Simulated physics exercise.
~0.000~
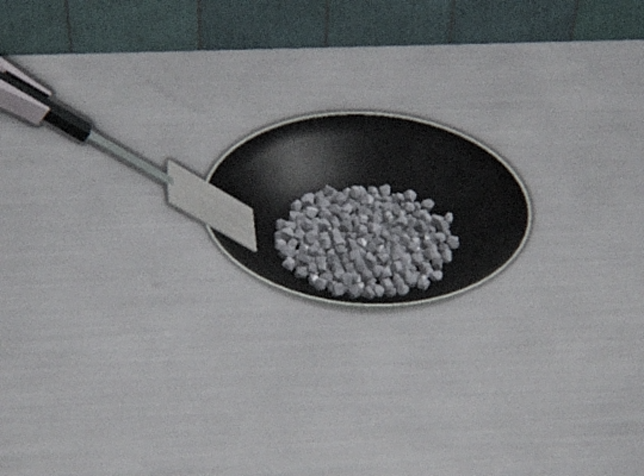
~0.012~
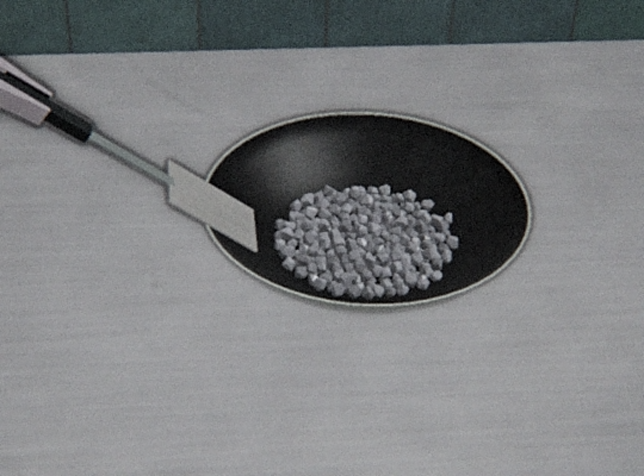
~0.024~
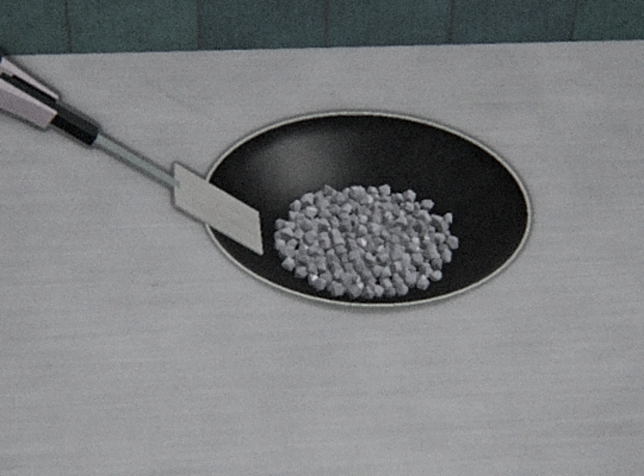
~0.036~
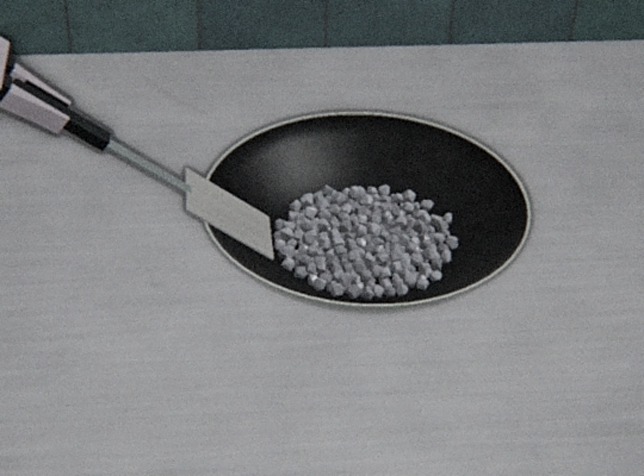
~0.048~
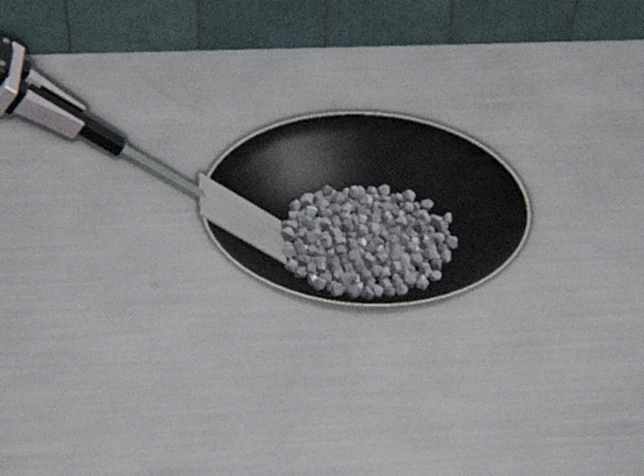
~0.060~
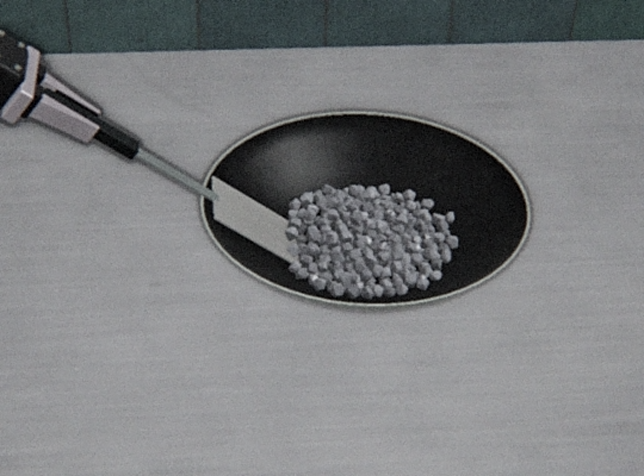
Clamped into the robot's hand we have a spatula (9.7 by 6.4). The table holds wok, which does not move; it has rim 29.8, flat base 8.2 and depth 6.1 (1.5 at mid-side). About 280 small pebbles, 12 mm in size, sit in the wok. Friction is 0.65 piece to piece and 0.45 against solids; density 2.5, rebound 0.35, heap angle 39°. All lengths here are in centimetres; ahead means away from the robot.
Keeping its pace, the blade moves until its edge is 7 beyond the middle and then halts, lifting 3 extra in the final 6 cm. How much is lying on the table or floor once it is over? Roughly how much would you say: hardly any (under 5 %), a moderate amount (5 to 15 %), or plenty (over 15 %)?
I'd say a moderate amount.
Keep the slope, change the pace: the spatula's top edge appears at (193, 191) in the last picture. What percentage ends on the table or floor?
0 %.
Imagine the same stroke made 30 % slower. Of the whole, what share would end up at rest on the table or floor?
I'd reckon close to 0 per cent.
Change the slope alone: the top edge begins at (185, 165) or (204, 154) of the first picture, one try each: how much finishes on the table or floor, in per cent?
First try around 10 percent, second around 10 percent.
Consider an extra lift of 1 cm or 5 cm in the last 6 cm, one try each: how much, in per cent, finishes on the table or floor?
Close to 10 and 5 percent respectively.
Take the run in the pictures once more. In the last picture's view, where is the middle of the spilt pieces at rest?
Near pixel (599, 244).
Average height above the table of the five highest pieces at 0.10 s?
I'd put them at about 6 centimetres above the table.
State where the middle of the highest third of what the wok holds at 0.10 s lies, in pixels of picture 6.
Around (398, 225).
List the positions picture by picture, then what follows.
The first frame shows the spatula top edge at (168, 180), sloping 38°; upper third of the load around (359, 228), from x 280 to 455, top at y 190; 282 in the wok.
The second frame shows the spatula top edge at (169, 181), sloping 38°; upper third of the load around (359, 228), from x 280 to 450, top at y 190.
The third frame shows the spatula top edge at (175, 184), sloping 38°; upper third of the load around (359, 228), from x 280 to 450, top at y 190.
The fourth frame shows the spatula top edge at (186, 189), sloping 38°; upper third of the load around (358, 228), from x 280 to 450, top at y 190.
The fifth frame shows the spatula top edge at (200, 193), sloping 38°; upper third of the load around (355, 227), from x 285 to 450, top at y 190.
The sixth frame shows the spatula top edge at (213, 197), sloping 38°; upper third of the load around (357, 226), from x 290 to 450, top at y 190; 282 in the wok.
After 0.10 s, sloping 38°, highest piece 7 above the table; 282 in the wok.
After 0.15 s, sloping 38°, highest piece 8 above the table; 282 in the wok.
After 0.37 s, sloping 38°, highest piece 7 above the table; 258 in the wok, 17 on the table or floor, 7 on the blade or in flight.
After 1.42 s, sloping 38°, highest piece 6 above the table; 257 in the wok, 25 on the table or floor.
In the end, 257 in the wok, 25 on the table or floor. That is 9 % on the table or floor.
